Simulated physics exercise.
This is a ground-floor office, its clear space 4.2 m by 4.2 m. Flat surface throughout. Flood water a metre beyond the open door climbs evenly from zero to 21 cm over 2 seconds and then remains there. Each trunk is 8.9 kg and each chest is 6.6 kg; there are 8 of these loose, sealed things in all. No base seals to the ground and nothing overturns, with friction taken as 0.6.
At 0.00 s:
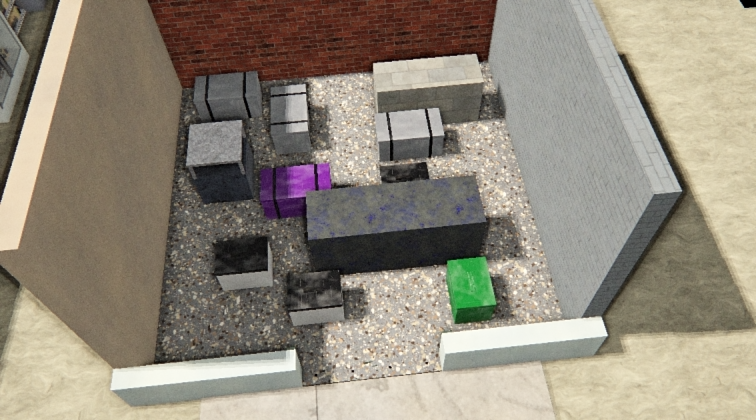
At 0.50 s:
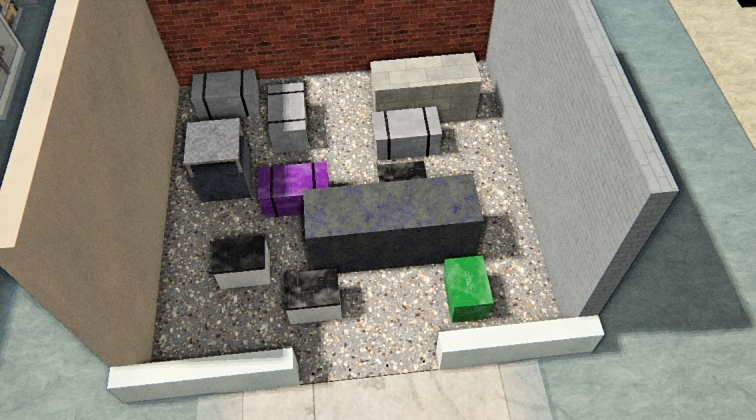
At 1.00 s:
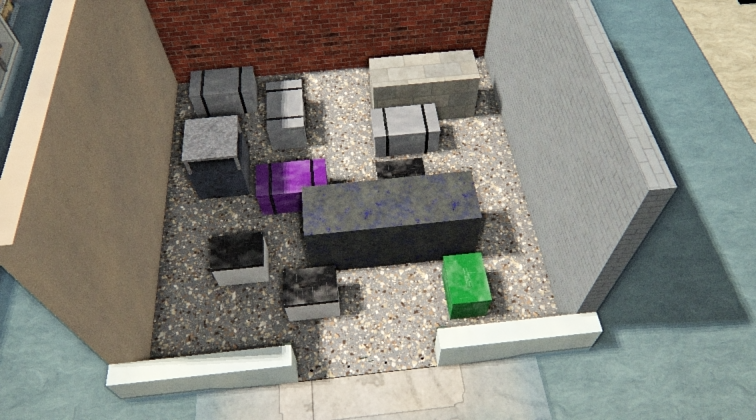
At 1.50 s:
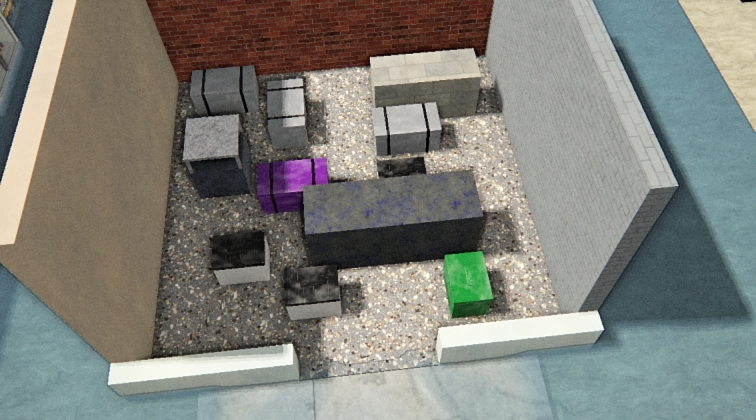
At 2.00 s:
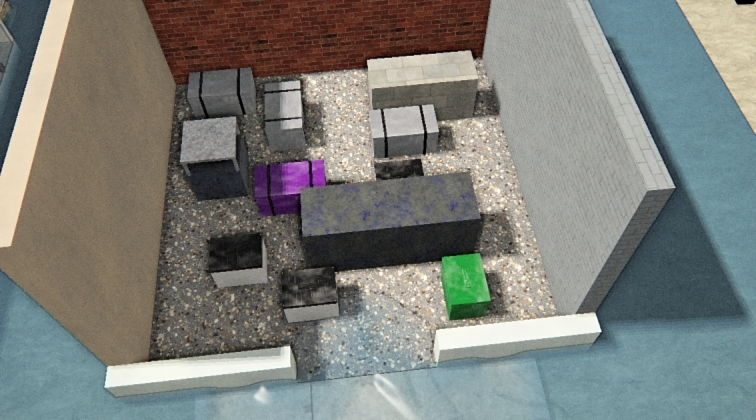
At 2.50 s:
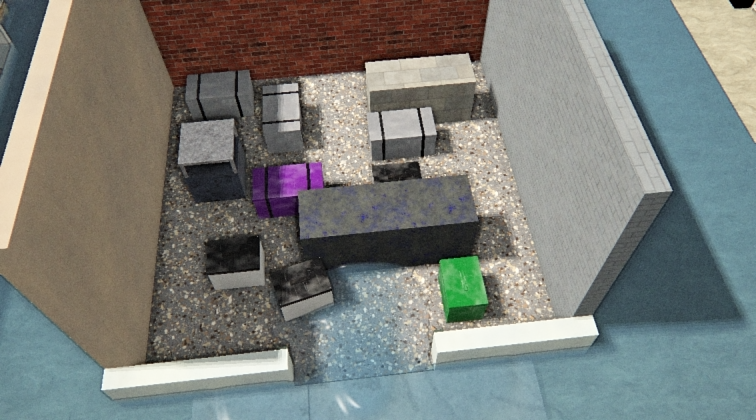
Water spreading around a walled room of trunks and chests, then entering through the front gap and nudging a dark-topped block.
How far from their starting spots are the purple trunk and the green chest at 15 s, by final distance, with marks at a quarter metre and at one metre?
Purple trunk: A quarter metre to a metre; green chest: Over a metre.
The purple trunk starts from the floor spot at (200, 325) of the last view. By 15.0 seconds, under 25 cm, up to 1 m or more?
In that run it hardly drifts.
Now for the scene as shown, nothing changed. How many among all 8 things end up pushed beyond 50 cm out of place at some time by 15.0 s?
8 of them.
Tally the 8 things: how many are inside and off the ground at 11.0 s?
Of them, 8.
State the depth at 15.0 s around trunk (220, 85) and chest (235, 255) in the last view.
I'd estimate 15 cm for the first and 17 cm for the second.
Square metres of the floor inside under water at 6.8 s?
Near 13 m2 in all.
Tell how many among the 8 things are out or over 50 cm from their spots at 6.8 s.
Tally at that time: 3.
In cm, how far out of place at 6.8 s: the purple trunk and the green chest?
Shifts: Around 5 and 80 cm.
After 3.5 s the purple trunk is near (288, 181), 0.0 m from its start, aground; the green chest is near (486, 295), 0.3 m from its start, aground; 1 afloat.
After 6.8 s the purple trunk is near (289, 179), 0.0 m from its start, aground; the green chest is near (521, 242), 0.7 m from its start, afloat; 4 afloat.
After 11.0 s the purple trunk is near (325, 158), 0.5 m from its start, afloat; the green chest is near (423, 126), 2.1 m from its start, afloat; 8 afloat.
After 15.0 s the purple trunk is near (352, 169), 0.7 m from its start, afloat; the green chest is near (442, 140), 1.8 m from its start, afloat; 8 afloat.
